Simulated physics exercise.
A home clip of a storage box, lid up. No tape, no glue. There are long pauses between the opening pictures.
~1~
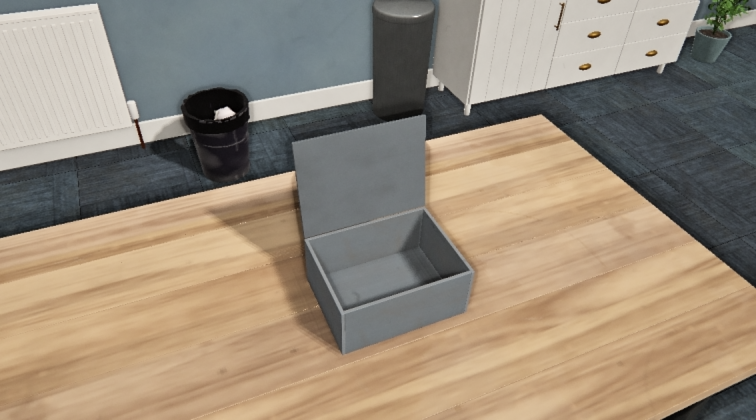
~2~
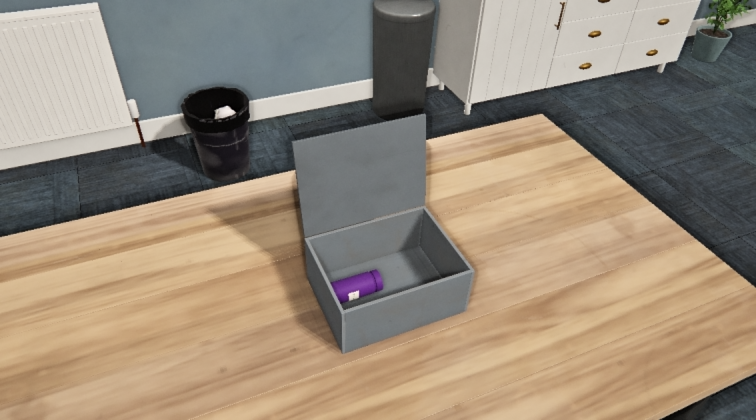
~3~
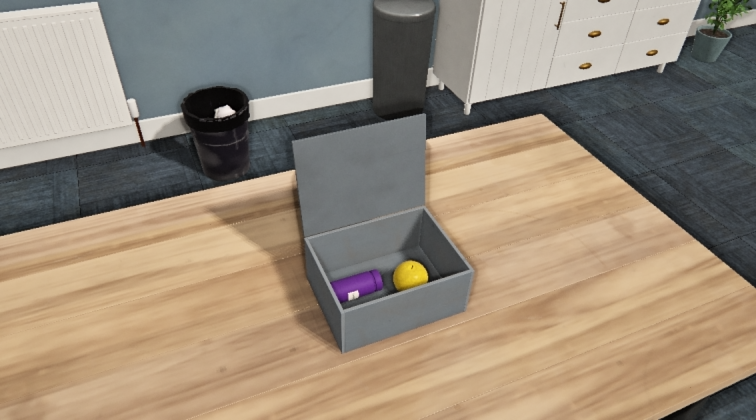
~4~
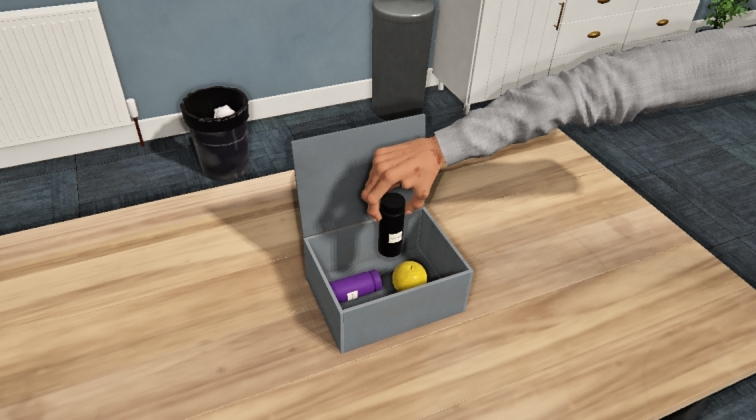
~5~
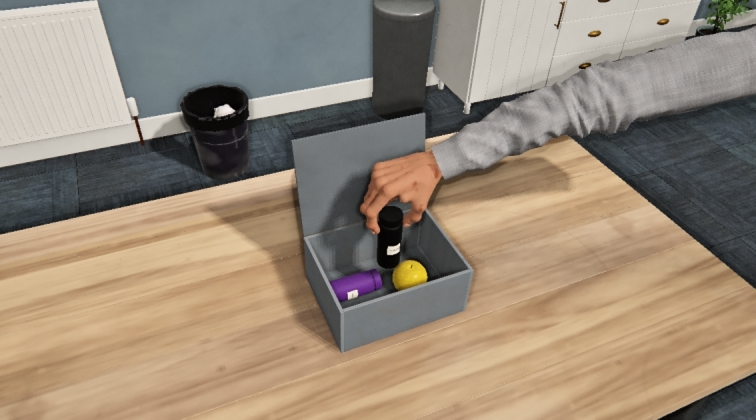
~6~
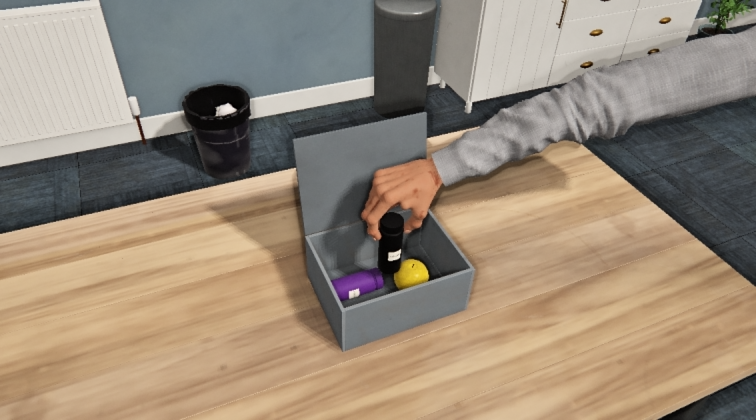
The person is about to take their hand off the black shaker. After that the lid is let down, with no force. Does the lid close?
It shuts flat.
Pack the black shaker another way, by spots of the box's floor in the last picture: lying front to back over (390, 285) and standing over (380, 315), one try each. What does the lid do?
First, it shuts flat; second, it is held up.
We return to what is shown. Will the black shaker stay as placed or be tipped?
It tips.
Then, 0.50 s past the last view, black shaker on its side near (390, 282); purple shaker displaced about its own width.
Then, 1.10 s past the last view, lid starting down; black shaker on its side near (348, 307); purple shaker displaced about its own width; yellow apple displaced a little.
Then, 1.60 s past the last view, lid 58° above the rim; black shaker on its side near (348, 306); purple shaker displaced about its own width; yellow apple displaced a little.
Then, 1.90 s past the last view, lid 14° above the rim; black shaker on its side near (348, 306); purple shaker displaced about its own width; yellow apple displaced a little.
Finally, lid shut; down or leaning hard in the box, black shaker; moved from the start, purple shaker; yellow apple still in place. Final places as the last picture's camera would see them, black shaker near (348, 307).
